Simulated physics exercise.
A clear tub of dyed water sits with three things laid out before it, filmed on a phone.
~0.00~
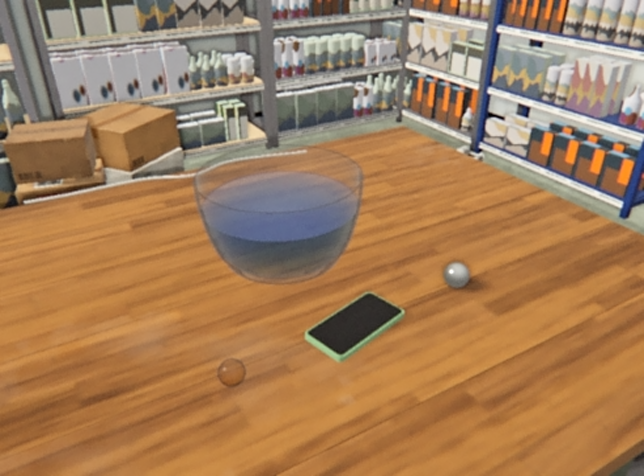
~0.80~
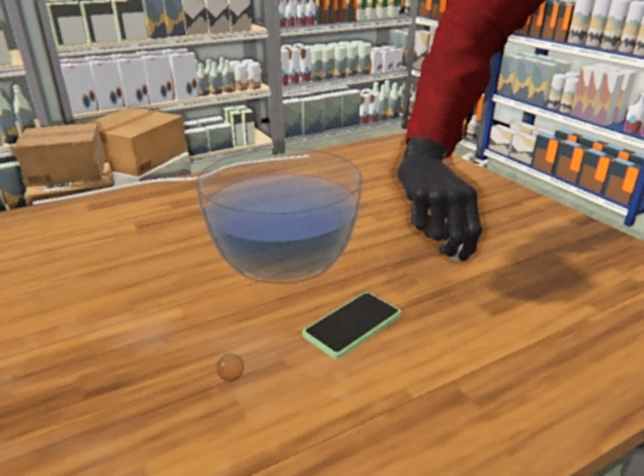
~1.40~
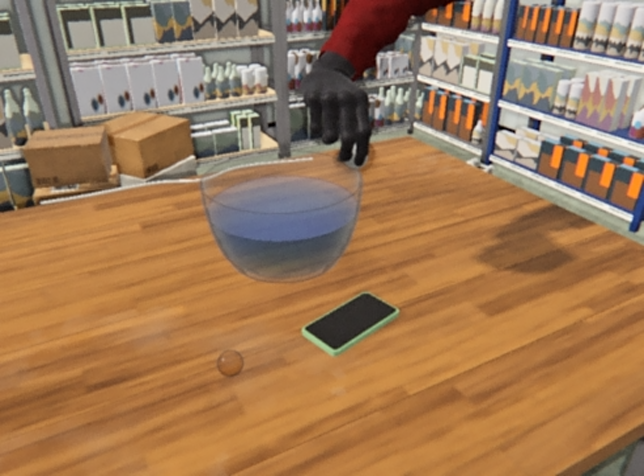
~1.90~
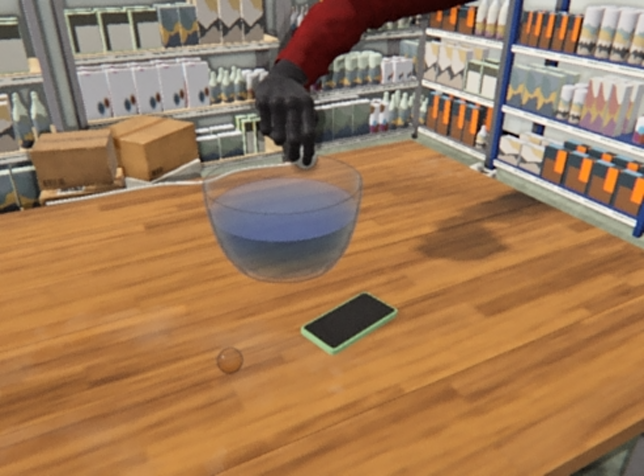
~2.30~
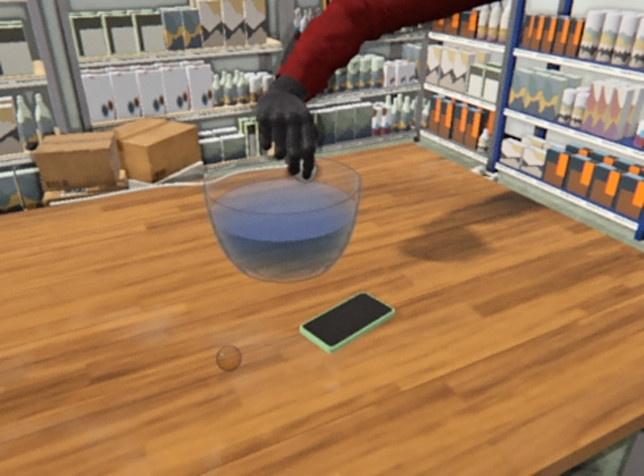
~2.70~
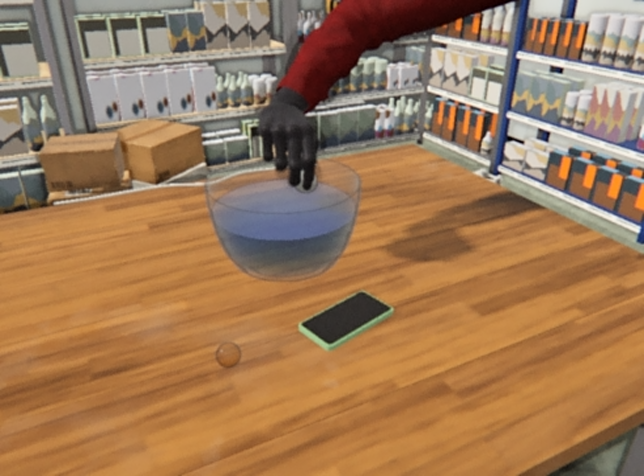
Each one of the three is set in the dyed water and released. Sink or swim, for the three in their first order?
Taking them from the left, one does not stay up, the next does not stay up, the last does not stay up.
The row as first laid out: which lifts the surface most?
That would be the central body.
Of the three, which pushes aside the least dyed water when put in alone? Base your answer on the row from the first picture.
Lab note: The left-end position.
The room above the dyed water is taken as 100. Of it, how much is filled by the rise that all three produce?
Share taken: Around 6 per cent.
Around 4.0 s, the steel ball ends at the bottom.
Around 8.0 s, the phone ends at the bottom.
Around 12.0 s, the glass marble ends at the bottom; afloat, none of them.
